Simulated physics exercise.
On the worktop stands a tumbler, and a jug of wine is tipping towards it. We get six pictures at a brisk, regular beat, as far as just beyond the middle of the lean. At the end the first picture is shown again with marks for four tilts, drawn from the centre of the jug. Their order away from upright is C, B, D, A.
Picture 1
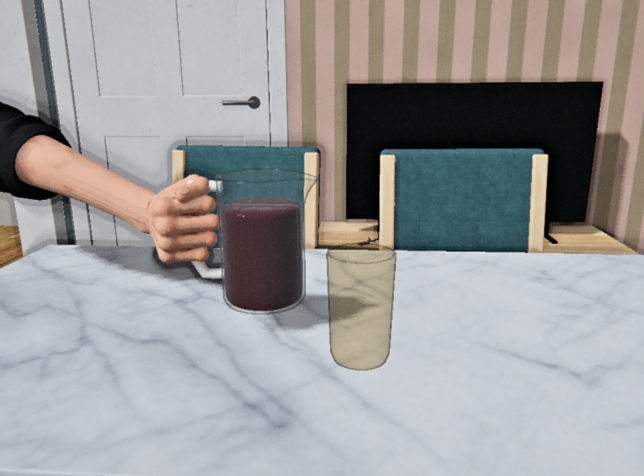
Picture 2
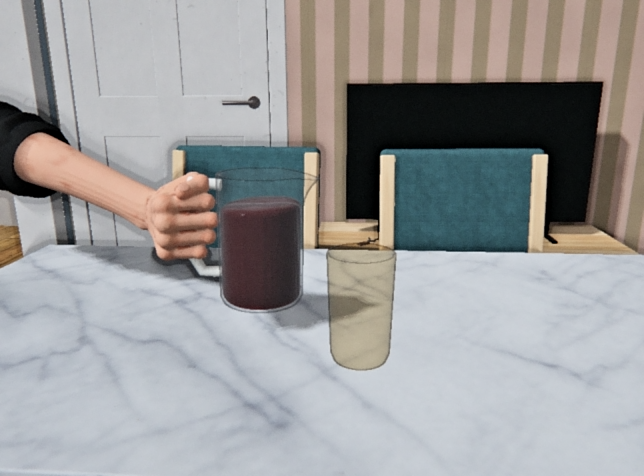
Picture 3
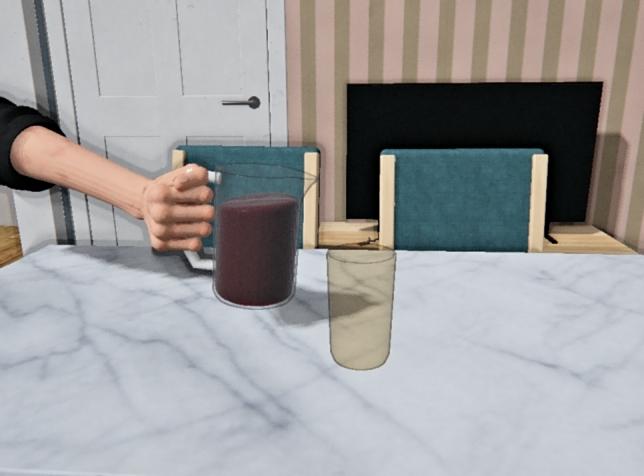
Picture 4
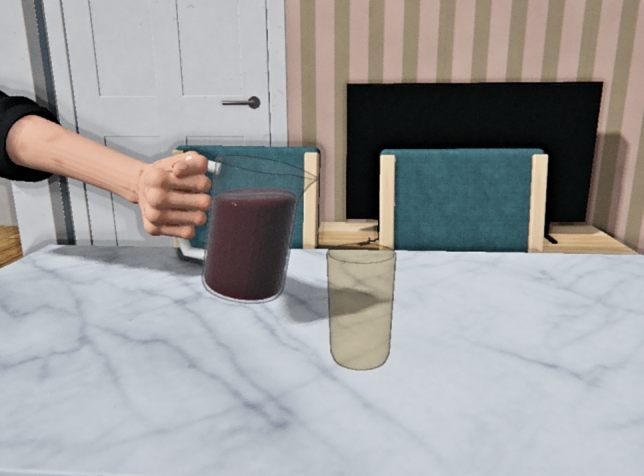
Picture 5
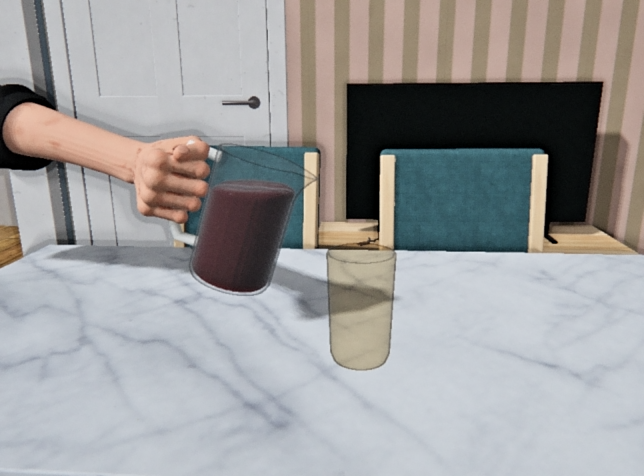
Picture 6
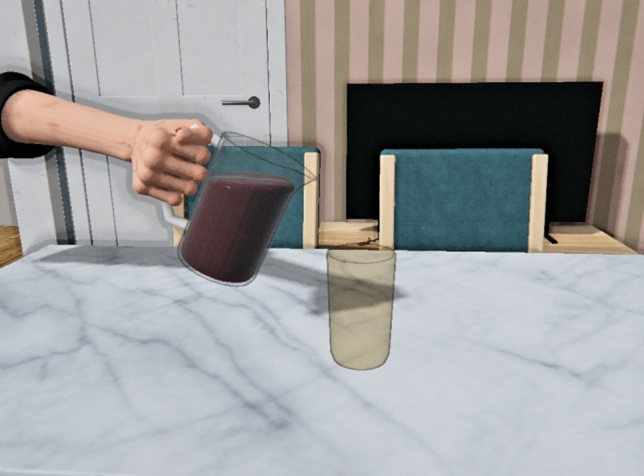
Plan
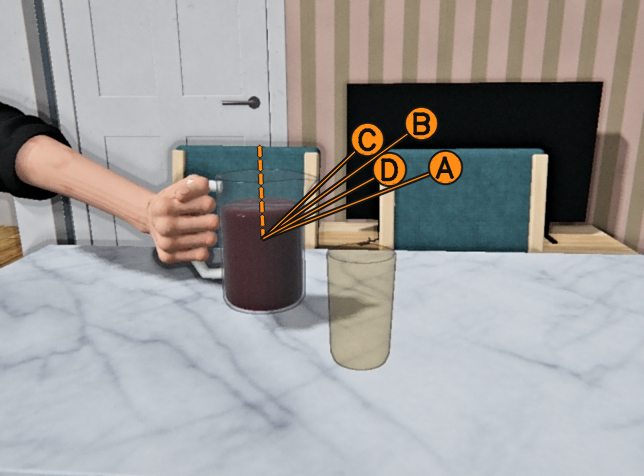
A jug of dark red wine, held by a hand, gradually tilts rightward near a tumbler.
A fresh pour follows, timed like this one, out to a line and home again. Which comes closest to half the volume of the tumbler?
A is best.
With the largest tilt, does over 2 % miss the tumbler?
No, it does not.
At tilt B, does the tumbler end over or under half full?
Under.
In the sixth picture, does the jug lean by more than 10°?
Yes.
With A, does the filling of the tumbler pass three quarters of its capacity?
No, it does not.
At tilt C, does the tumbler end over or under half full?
Under half.
In orange, A at (429, 173); B at (408, 133); C at (355, 151); D at (374, 177).
With A, the tumbler ends with about 52 % of what it can hold.
With B, the tumbler ends with about 21 % of what it can hold.
With C, the tumbler ends with about 12 % of what it can hold.
With D, the tumbler ends with about 35 % of what it can hold.
